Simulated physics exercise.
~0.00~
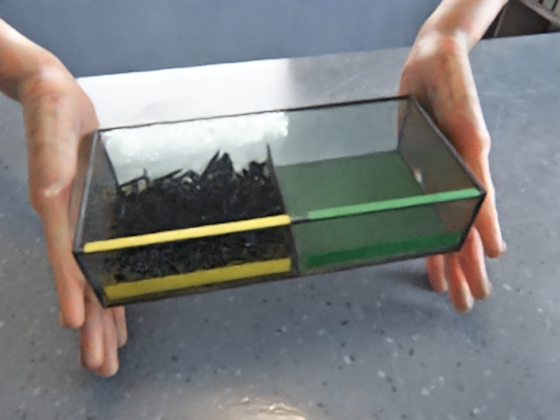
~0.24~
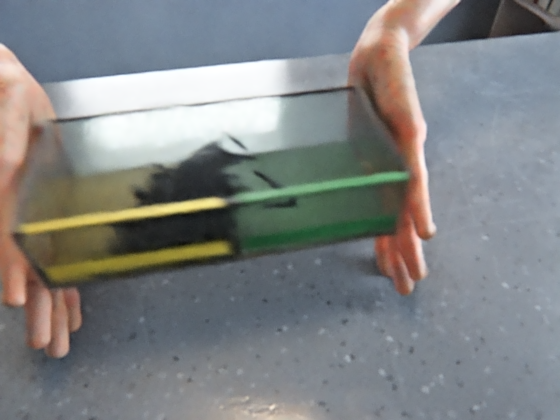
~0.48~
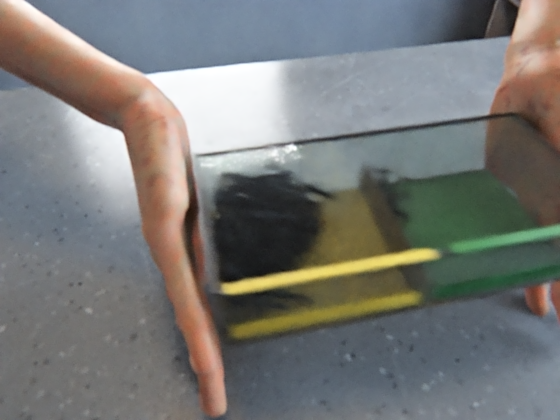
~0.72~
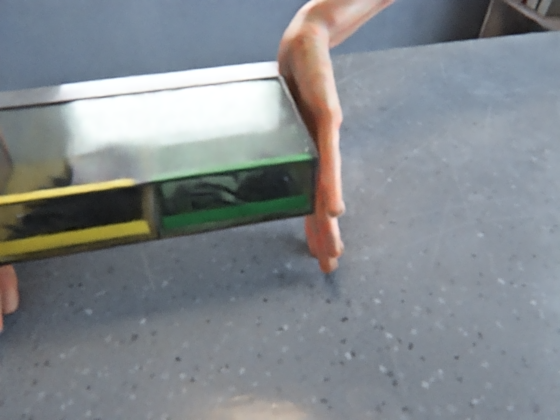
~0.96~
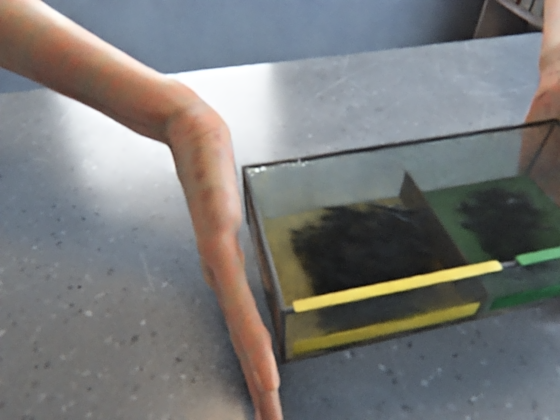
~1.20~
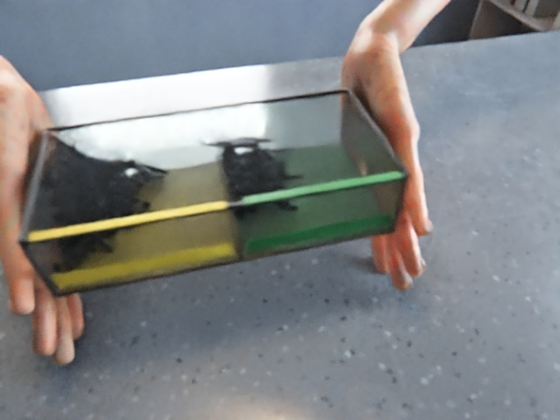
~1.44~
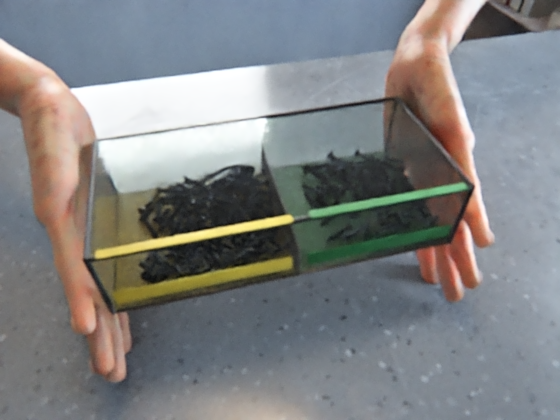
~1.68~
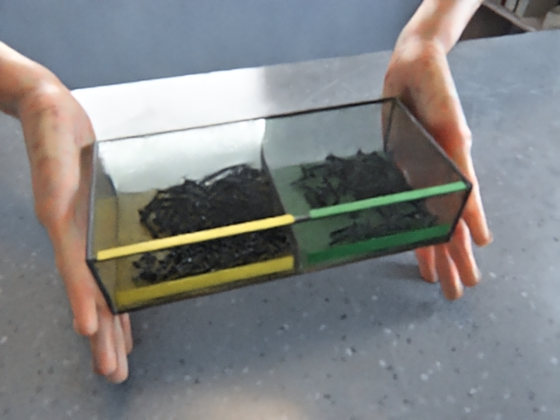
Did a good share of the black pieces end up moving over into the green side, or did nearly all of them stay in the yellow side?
A good share of them moved over into the green side, though the yellow side still held the bigger pile.
